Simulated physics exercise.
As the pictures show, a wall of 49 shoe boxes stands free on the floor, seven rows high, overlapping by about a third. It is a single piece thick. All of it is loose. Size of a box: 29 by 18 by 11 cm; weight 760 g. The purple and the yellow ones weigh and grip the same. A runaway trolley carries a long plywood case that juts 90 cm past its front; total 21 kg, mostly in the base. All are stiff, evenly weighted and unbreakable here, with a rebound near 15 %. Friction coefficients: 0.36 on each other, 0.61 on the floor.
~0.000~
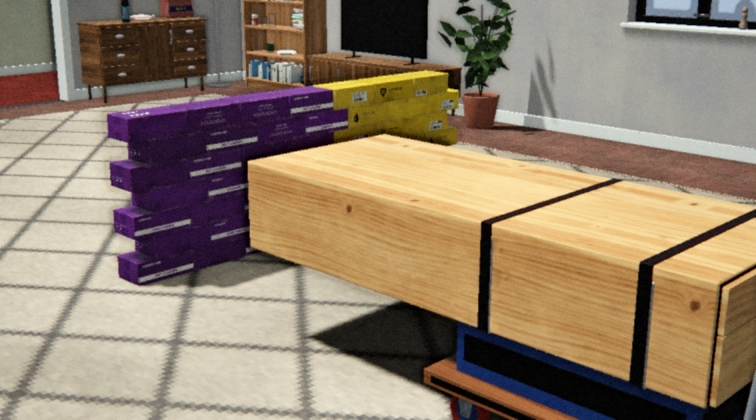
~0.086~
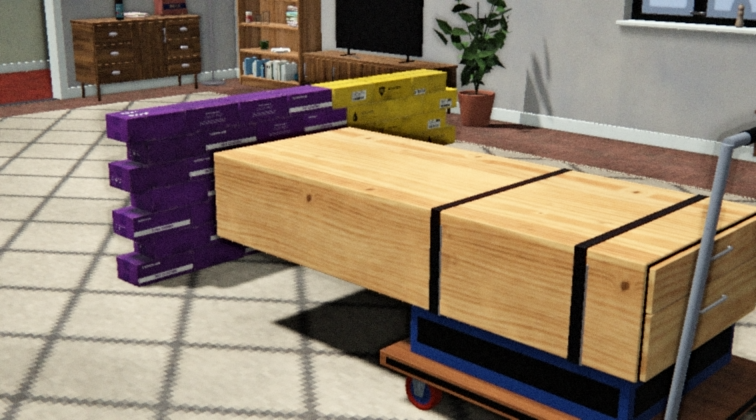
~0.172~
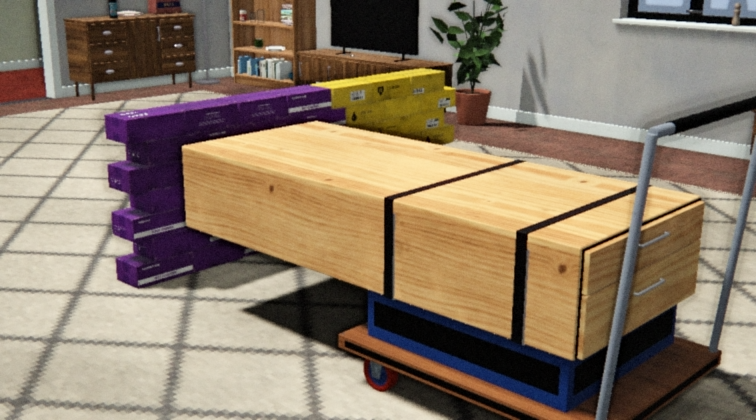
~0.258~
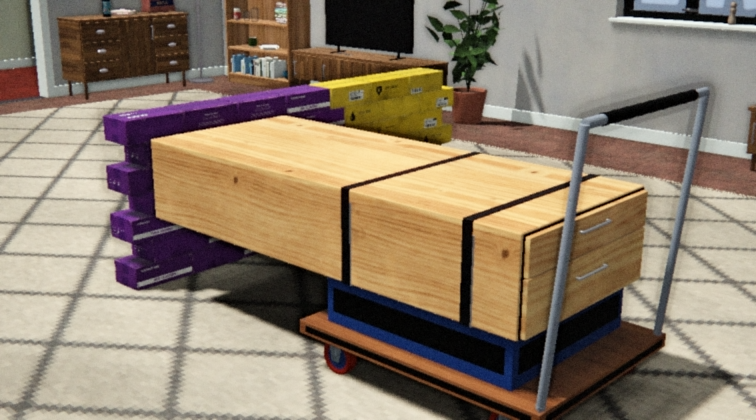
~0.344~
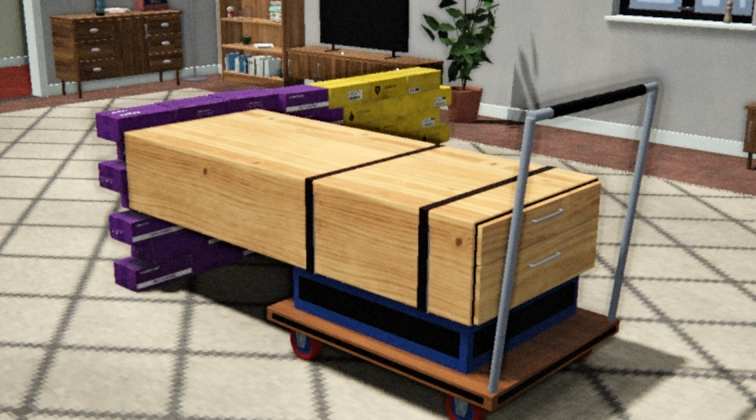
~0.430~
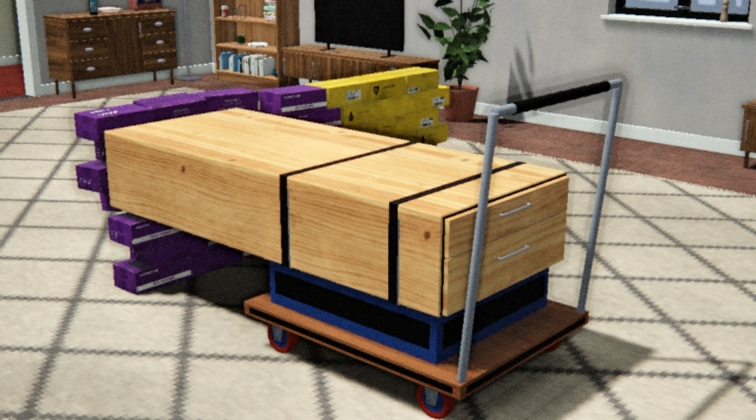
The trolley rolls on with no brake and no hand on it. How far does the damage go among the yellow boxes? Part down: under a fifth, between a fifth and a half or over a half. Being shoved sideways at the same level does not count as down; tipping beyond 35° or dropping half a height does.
The part is less than a fifth.
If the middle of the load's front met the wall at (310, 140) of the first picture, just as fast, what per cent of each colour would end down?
Then purple 40, yellow 40 per cent.
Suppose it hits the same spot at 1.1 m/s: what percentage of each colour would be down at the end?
Then purple 80, yellow 0 per cent.
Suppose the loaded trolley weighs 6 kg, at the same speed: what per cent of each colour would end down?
Then purple 50, yellow 0 per cent.
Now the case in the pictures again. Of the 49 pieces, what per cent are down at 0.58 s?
By then 20 per cent.
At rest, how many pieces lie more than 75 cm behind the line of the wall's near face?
Some 8 pieces.
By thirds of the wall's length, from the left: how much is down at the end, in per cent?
Left 80, middle 40, right 0 per cent.
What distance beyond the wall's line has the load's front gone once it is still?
Some 125 cm beyond.
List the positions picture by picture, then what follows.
In the first picture (each place is the centre of the face we see best; the camera moves round a little), load (258, 191) 77 cm short of the wall; top yellow box (432, 85); top purple box (158, 127); all as stacked.
In the second picture, load (224, 181) 56 cm short of the wall; top yellow box (430, 84).
In the third picture, load (192, 173) 35 cm short of the wall; top yellow box (429, 83).
In the fourth picture, load (161, 166) 14 cm short of the wall; top yellow box (427, 83).
In the fifth picture, load (134, 158) 48 mm into the wall's line; top yellow box (425, 82); top purple box (149, 126) moved 50 mm; 12 have shifted.
In the sixth picture, load (114, 156) 18 cm into the wall's line; top yellow box (423, 82); top purple box (127, 126) moved 21 cm; steepest lean 11°, the box at (109, 200); 15 have shifted.
By 0.58 s, load 41 cm past the wall's line, still rolling; none of the 21 yellow boxes down (10 of 49 in all colours); top yellow box unmoved; top purple box tilted 10°, 20 cm lower.
By 0.92 s, load 89 cm past the wall's line, still rolling; none of the 21 yellow boxes down (14 of 49 in all colours); top yellow box unmoved; top purple box tilted 74°, 55 cm lower.
By 1.32 s, load 1.23 m past the wall's line, still rolling; 1 of the 21 yellow boxes down (17 of 49 in all colours); top yellow box unmoved; top purple box upside down.
When it is over (3.2 s), load 1.25 m past the wall's line, stopped; 1 of the 21 yellow boxes down (20 of 49 in all colours); top yellow box unmoved; top purple box upside down. That is 5 per cent. In pixels of the last frame, middles, top yellow box near (411, 80).
